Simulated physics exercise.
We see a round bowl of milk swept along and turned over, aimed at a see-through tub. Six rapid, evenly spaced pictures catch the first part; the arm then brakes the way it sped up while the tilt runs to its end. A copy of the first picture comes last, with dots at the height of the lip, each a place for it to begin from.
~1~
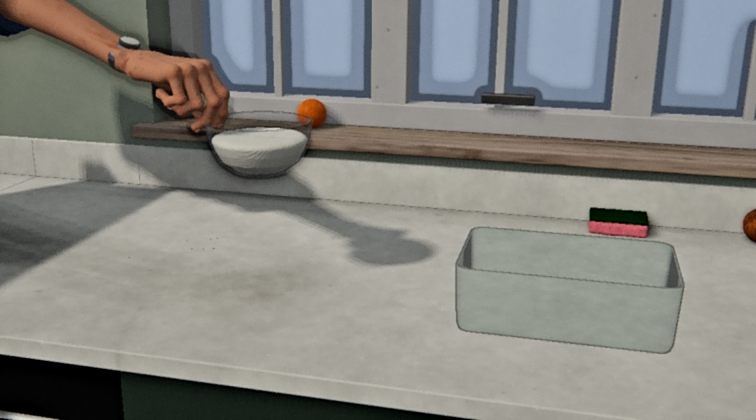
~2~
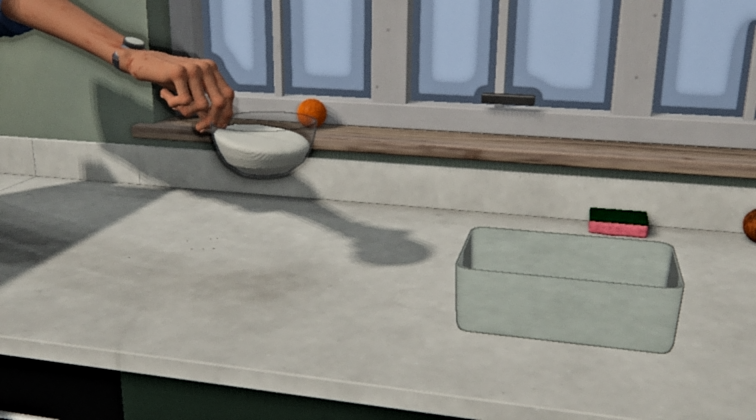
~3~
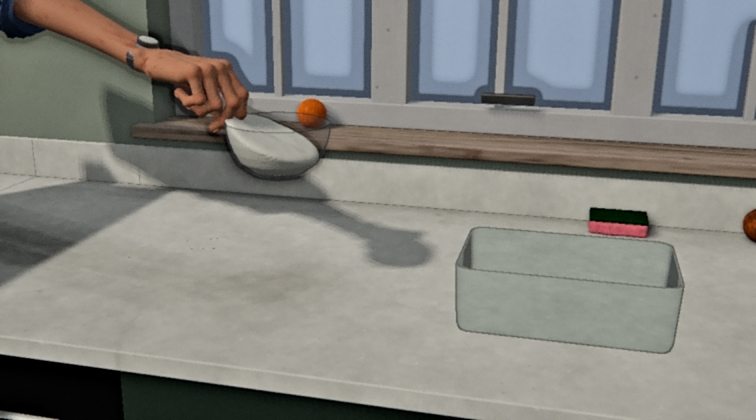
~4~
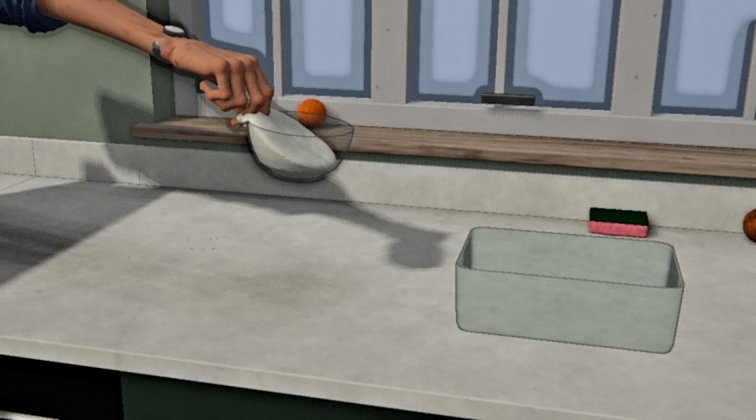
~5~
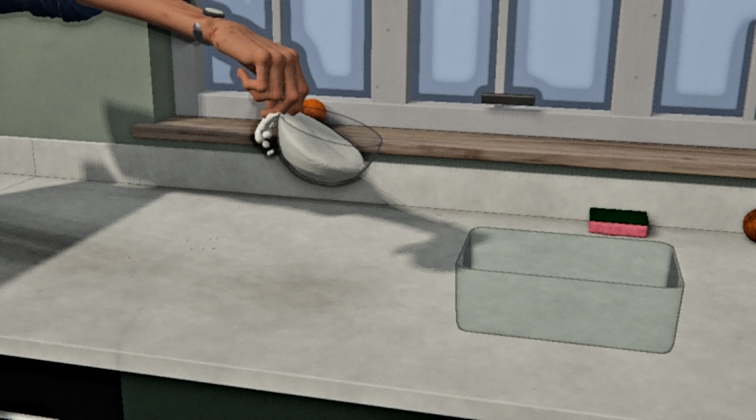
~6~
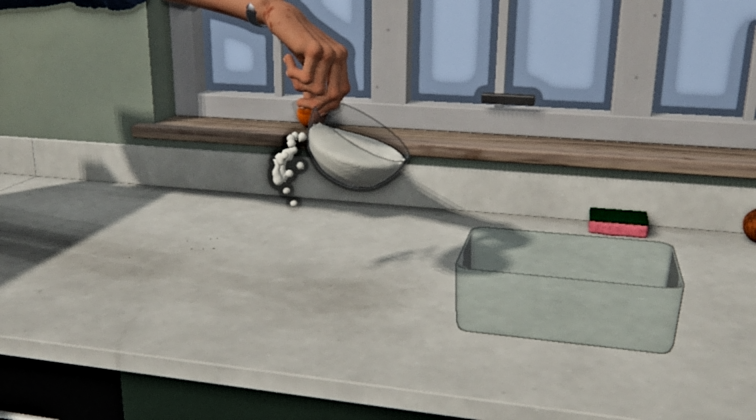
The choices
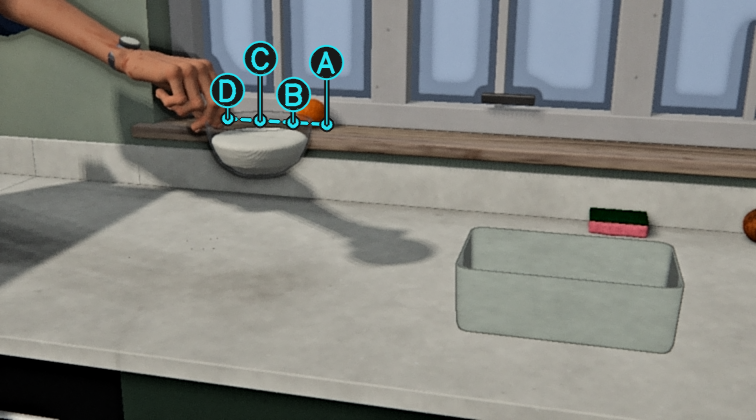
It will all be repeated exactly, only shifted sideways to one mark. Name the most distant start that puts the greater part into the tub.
Choose C.
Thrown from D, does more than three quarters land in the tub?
No, less.
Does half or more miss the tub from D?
Yes.
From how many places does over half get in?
Three.
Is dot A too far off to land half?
No.
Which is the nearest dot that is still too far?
It is D.
On the marked copy, A at (326, 124); B at (293, 122); C at (260, 120); D at (227, 118).
For dot A, about 78 % lands in the tub, 6 % falls short and 16 % goes beside or beyond.
For dot B, about 78 % lands in the tub, 11 % falls short and 11 % goes beside or beyond.
For dot C, about 65 % lands in the tub, 27 % falls short and 9 % goes beside or beyond.
For dot D, about 32 % lands in the tub, 61 % falls short and 6 % goes beside or beyond.
